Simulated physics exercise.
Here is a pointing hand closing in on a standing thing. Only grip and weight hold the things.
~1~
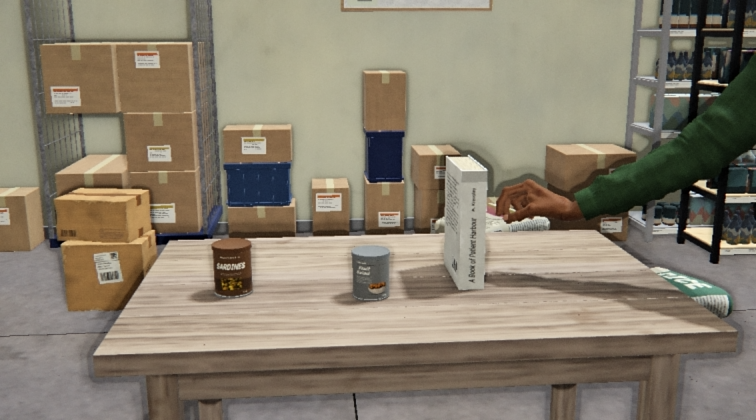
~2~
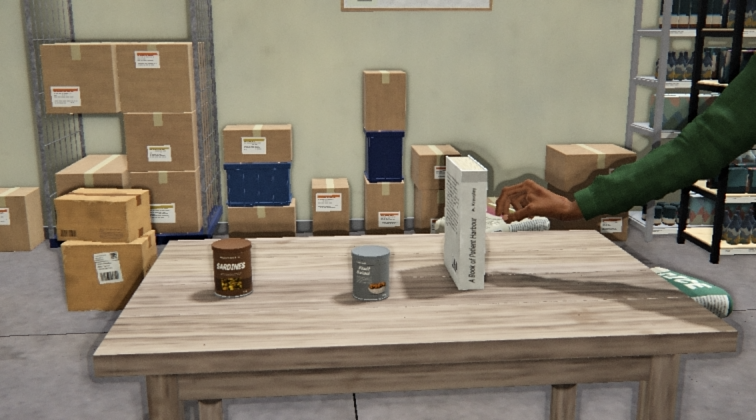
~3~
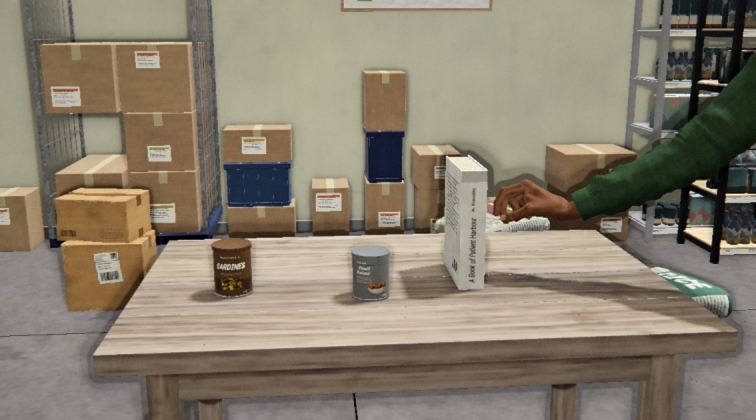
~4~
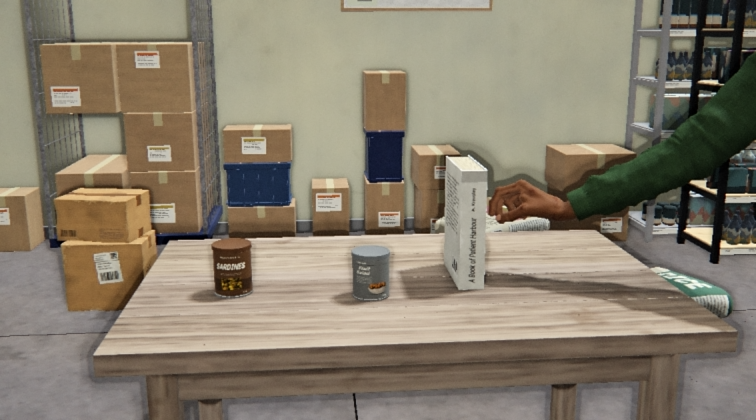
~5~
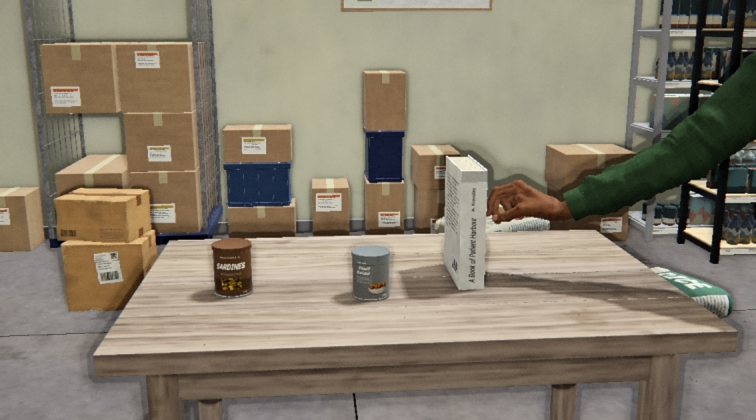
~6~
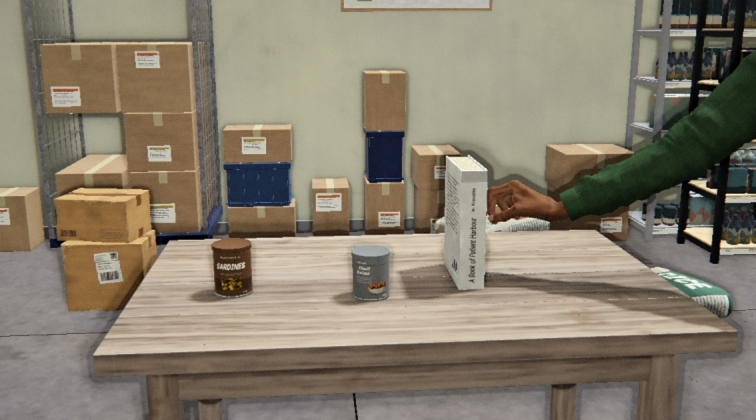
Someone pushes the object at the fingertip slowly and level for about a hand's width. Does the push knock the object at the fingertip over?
Yes, it goes over.
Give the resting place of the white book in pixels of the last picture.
Around (390, 264).
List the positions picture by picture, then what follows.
In the first picture, white book (464, 220).
In the second picture, white book (464, 220).
In the third picture, white book (464, 220).
In the fourth picture, white book (464, 220).
In the fifth picture, white book (464, 220).
In the sixth picture, white book (464, 220).
Then, 0.50 s past the last view, white book rocked 14° from its first pose near (450, 220).
Then, 0.80 s past the last view, white book rocked 52° from its first pose near (413, 234).
Then, 1.00 s past the last view, white book on its side near (394, 242).
Then, 1.60 s past the last view, white book on its side near (391, 261).
Finally, down or leaning hard on the table, white book. Final places as the last picture's camera would see them, white book near (390, 264).
